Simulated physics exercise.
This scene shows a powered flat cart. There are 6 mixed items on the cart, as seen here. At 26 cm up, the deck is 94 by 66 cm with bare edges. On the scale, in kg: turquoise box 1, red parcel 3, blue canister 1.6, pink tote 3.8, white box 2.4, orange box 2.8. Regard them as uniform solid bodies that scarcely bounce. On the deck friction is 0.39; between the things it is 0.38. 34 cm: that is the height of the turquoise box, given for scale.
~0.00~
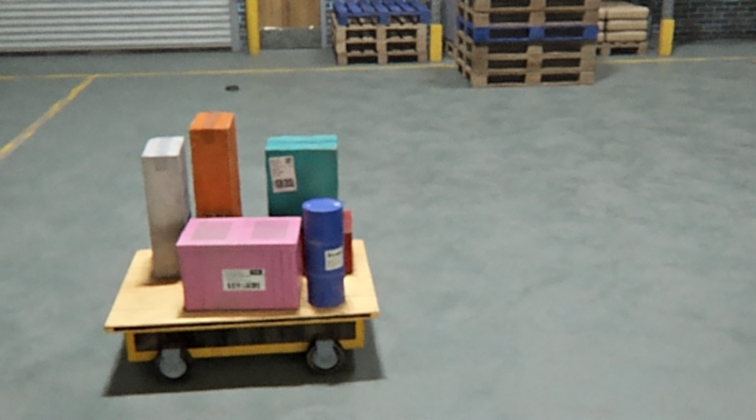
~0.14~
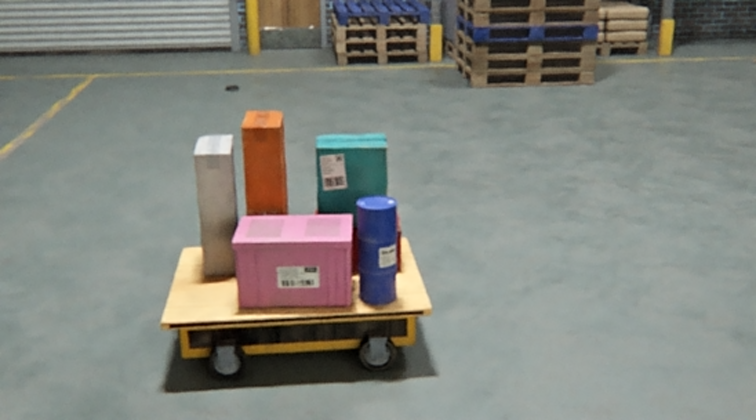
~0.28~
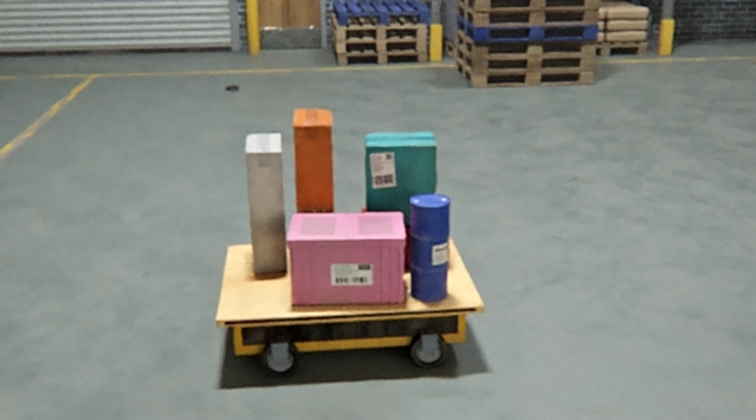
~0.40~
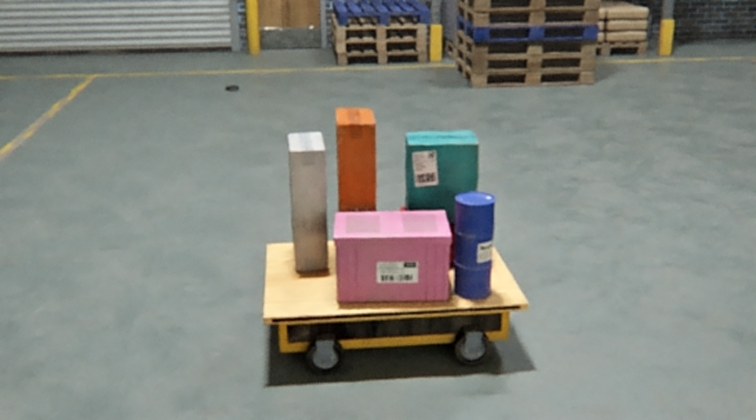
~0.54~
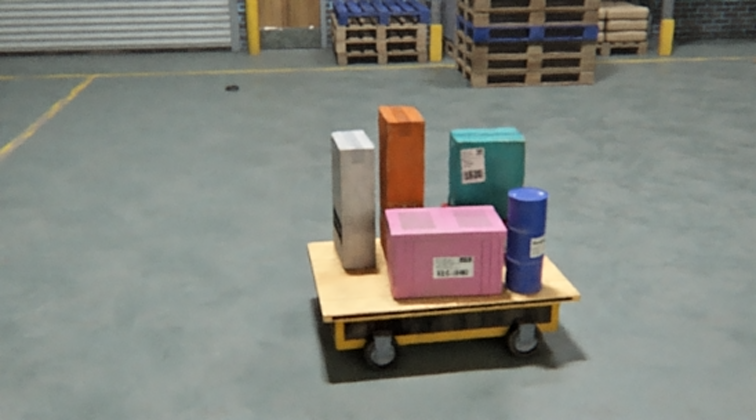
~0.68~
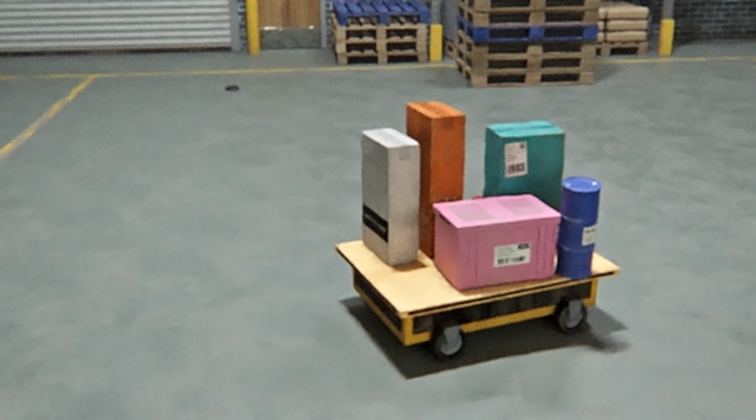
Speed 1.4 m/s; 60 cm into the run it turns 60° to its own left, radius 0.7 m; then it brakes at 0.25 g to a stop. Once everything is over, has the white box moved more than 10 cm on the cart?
It holds firm.
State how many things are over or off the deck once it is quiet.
The answer: 1.
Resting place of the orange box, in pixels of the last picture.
Close to pixel (506, 128) in the final view.
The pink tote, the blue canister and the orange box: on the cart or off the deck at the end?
Outcome: The pink tote remains on its support; the blue canister departs its support; the orange box remains on its support.
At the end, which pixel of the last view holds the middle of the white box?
It ends up at about (492, 147).
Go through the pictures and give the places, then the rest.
In the first picture, cart has run 0 cm; white box (170, 207); turquoise box (304, 182).
In the second picture, cart has run 20 cm; blue canister (378, 250); pink tote (296, 261).
In the third picture, cart has run 39 cm; orange box (315, 190); turquoise box (400, 178).
In the fourth picture, cart has run 56 cm; blue canister (474, 246).
In the fifth picture, cart has run 76 cm, turned 3°; pink tote (443, 252); orange box (401, 185).
In the sixth picture, cart has run 95 cm, turned 17°; white box (390, 196); turquoise box (523, 167) slid 9 cm.
After 0.88 s, cart has run 123 cm, turned 40°; blue canister now off the deck; turquoise box slid 18 cm; red parcel slid 14 cm.
After 1.18 s, cart has run 165 cm, turned 60°; turquoise box slid 22 cm; red parcel slid 15 cm; pink tote slid 11 cm.
At rest (3.7 s), off the deck, blue canister; not toppled but over 10 cm from the start, turquoise box, red parcel and pink tote; the other 2 in place, give or take 10 cm. In the last view, white box near (492, 147).
